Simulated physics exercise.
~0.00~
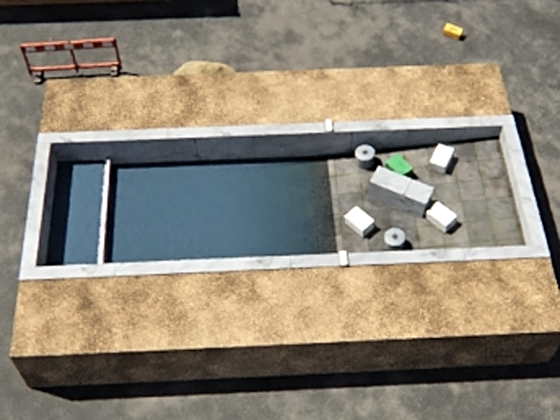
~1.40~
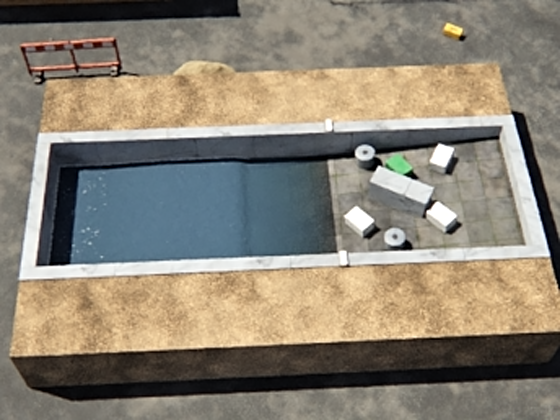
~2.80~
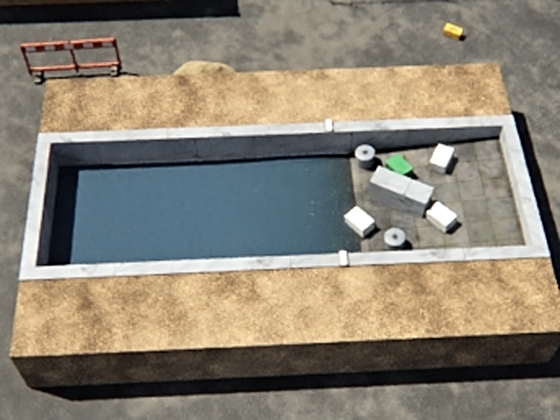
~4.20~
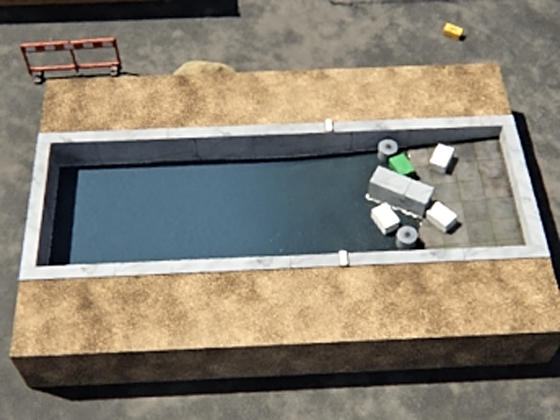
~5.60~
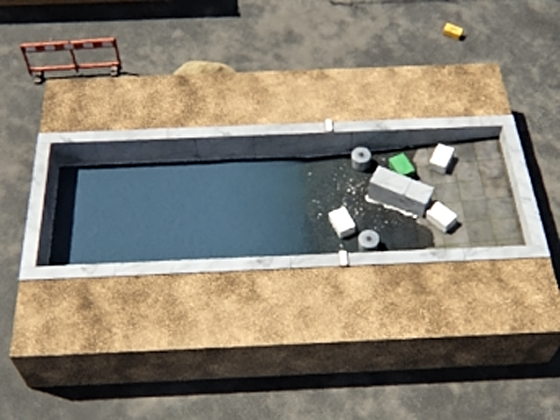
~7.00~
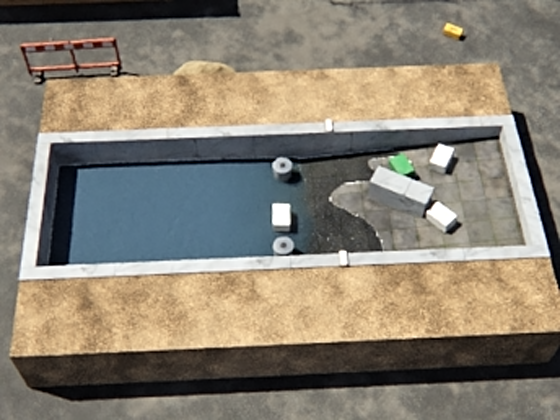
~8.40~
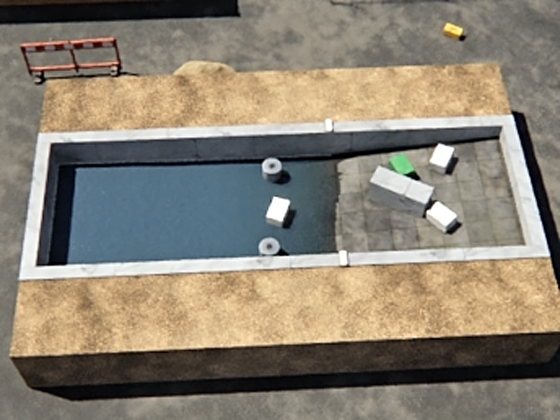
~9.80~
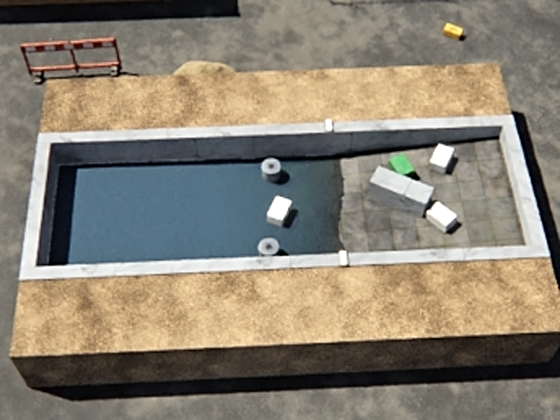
Water surged up the sloping end of a walled pool after a divider at the left vanished, nudging a white crate and two grey tubs right, then carrying them back left to float, while the green crate and the others stayed aground.
